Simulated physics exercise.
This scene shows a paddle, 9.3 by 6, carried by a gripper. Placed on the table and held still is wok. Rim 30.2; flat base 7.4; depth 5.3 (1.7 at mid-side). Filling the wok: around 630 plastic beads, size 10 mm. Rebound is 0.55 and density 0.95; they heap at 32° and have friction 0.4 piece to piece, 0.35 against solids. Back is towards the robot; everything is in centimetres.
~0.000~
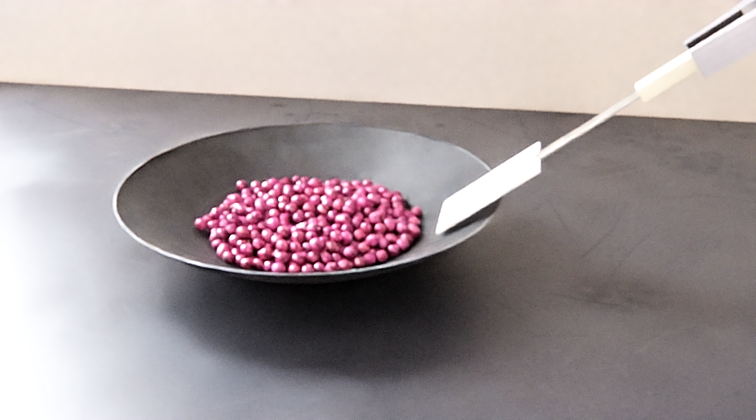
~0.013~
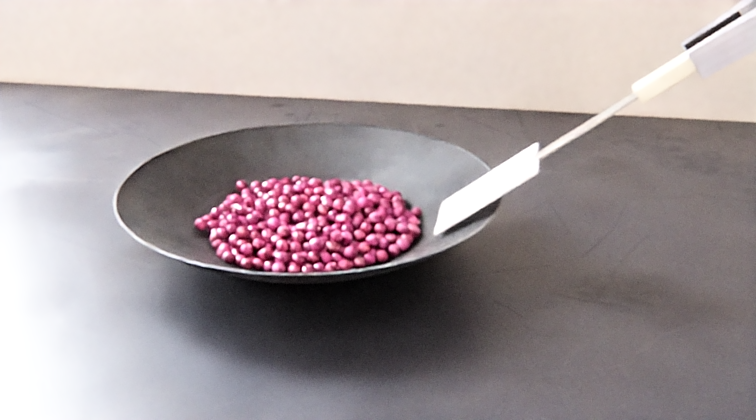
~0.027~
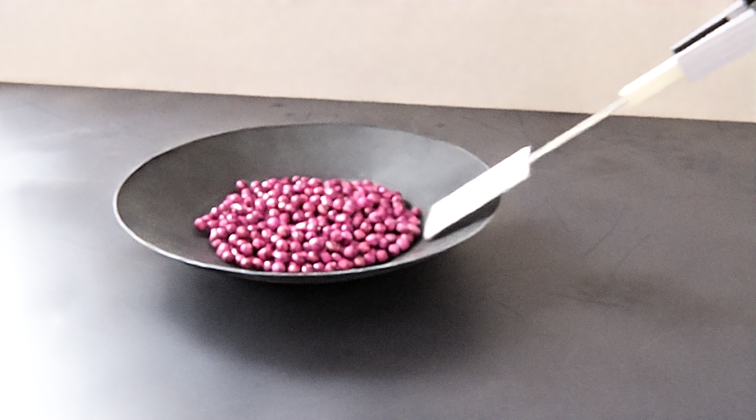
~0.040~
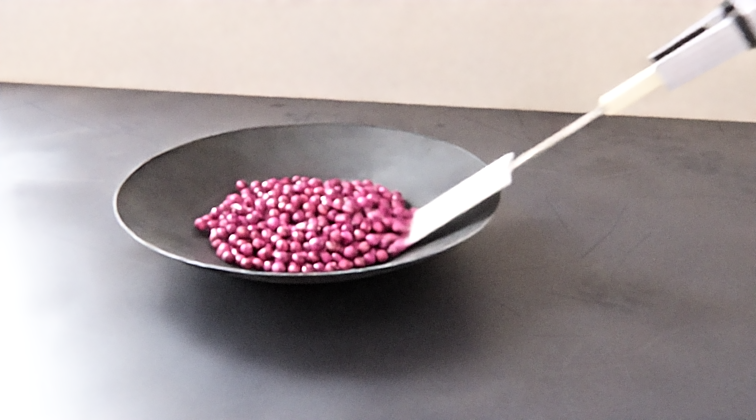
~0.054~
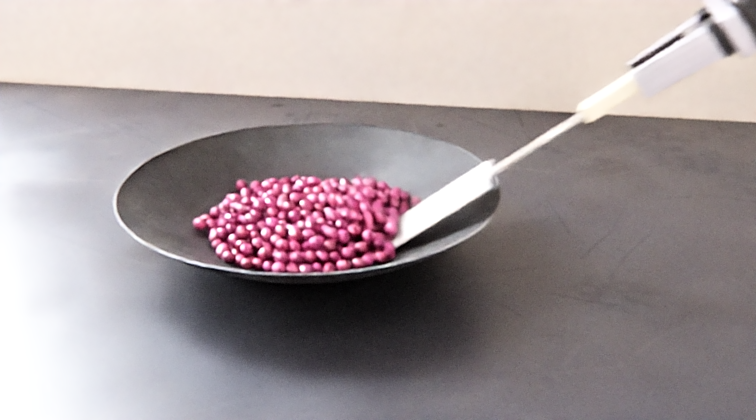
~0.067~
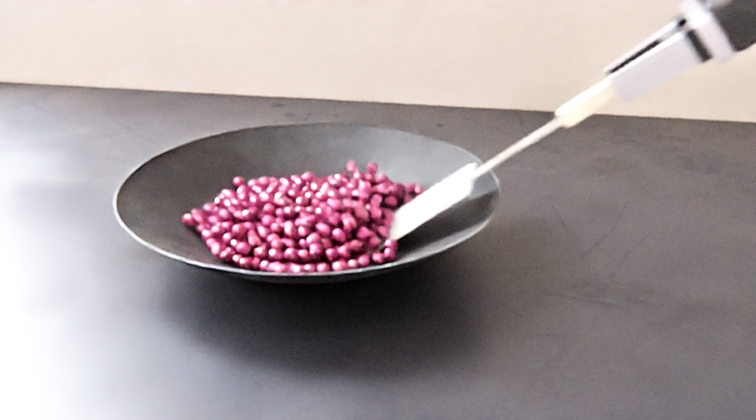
A robotic gripper holds a pale, flat paddle by its thin handle at the upper right, seen from a fixed, slightly raised view over a dark grey table against a cream wall. A wide, shallow black wok sits left of centre, holding a heap of shiny magenta beads. The paddle slides down and left along the wok's right side, then pushes into the beads, which bunch up and shift.
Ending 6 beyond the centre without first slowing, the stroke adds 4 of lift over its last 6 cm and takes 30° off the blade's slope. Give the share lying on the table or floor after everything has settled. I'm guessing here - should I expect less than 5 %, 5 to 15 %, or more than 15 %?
You should expect 5 to 15 %.
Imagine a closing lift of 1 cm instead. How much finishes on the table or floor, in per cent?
About 0 %.
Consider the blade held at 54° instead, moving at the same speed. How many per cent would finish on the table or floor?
It would come to roughly 10 percent.
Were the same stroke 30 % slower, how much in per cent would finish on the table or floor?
It would be roughly 0 percent.
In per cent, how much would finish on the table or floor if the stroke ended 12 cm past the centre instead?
I'd expect close to 30 per cent then.
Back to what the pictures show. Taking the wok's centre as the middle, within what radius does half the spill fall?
About 38 cm out from the centre.
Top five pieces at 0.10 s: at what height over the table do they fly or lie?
Somewhere near 7 cm, I'd say.
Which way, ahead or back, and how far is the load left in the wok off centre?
It sits near 4.0 centimetres ahead of centre.
After 0.10 s, sloping 38°, highest piece 8 above the table; 626 in the wok.
After 0.13 s, sloping 28°, highest piece 9 above the table; 626 in the wok.
After 0.35 s, sloping 8°, highest piece 7 above the table; 579 in the wok, 28 on the table or floor, 19 on the blade or in flight.
After 1.40 s, sloping 8°, highest piece 5 above the table; 578 in the wok, 48 on the table or floor.
At rest, 578 in the wok, 48 on the table or floor. That is 8 % on the table or floor.
